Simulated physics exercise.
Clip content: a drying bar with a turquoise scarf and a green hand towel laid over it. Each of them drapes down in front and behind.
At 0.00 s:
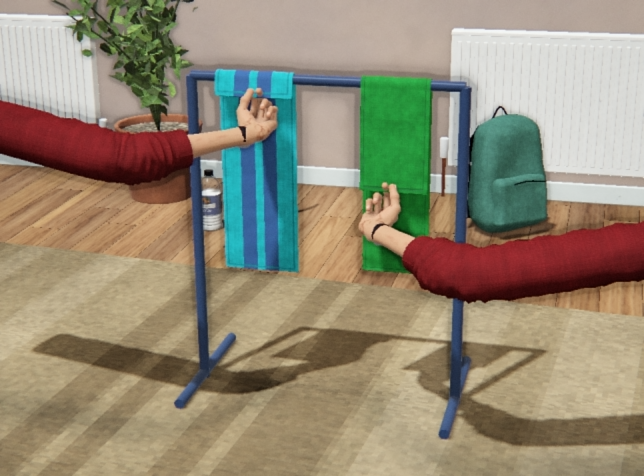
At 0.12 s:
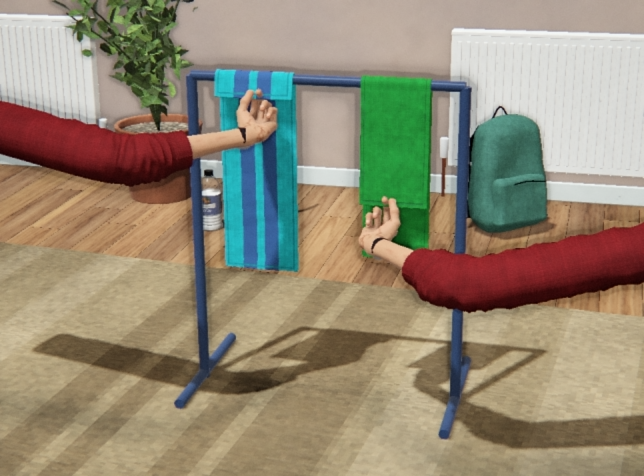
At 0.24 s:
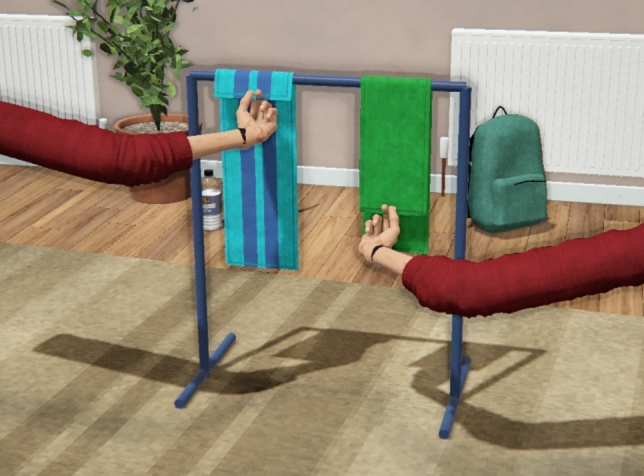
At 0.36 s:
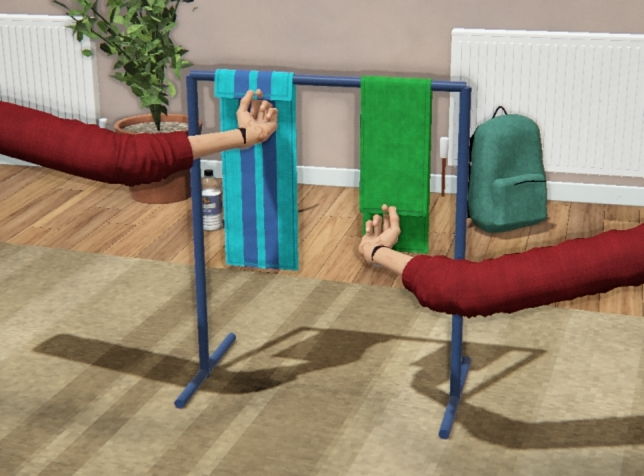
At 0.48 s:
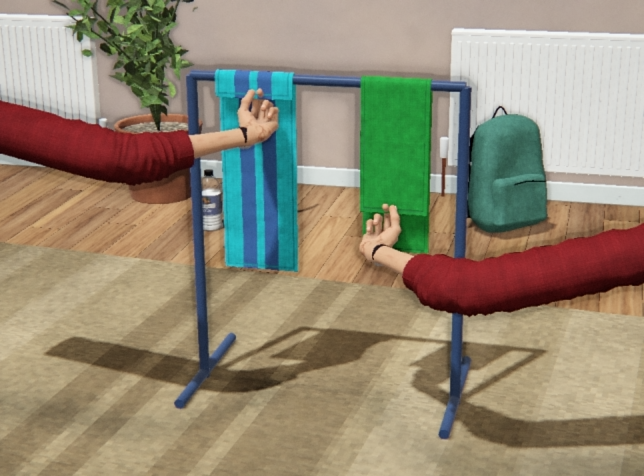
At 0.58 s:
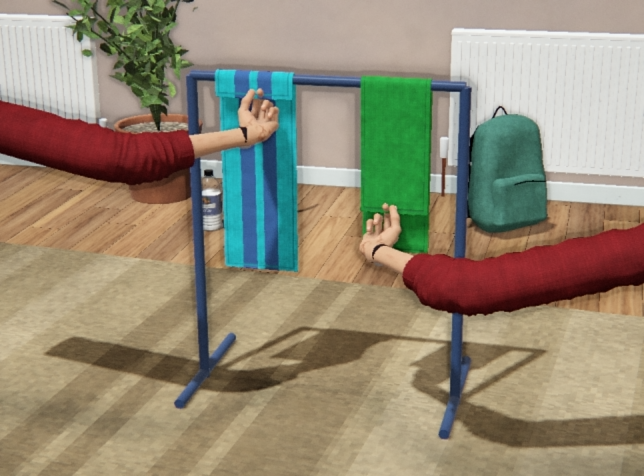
In a room with a patterned rug and wooden floor, two red-sleeved arms reach toward a turquoise striped scarf and a green hand towel on a blue bar; the right hand lowers slightly with the towel's front edge, then stays nearly still.
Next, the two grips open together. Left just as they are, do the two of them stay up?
The turquoise scarf ends up off; the green hand towel ends up still on.
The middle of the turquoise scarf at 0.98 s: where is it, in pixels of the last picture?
Its middle is roughly at (263, 272).
After 0.98 s, scarf clear of the rail and dropping near (263, 272); hand towel still hanging.
After 1.30 s, scarf in a heap on the floor near (266, 377); hand towel still hanging.
At rest, scarf in a heap on the floor near (266, 377); hand towel still hanging. The turquoise scarf is pulled off by its long side and the green hand towel stays on.
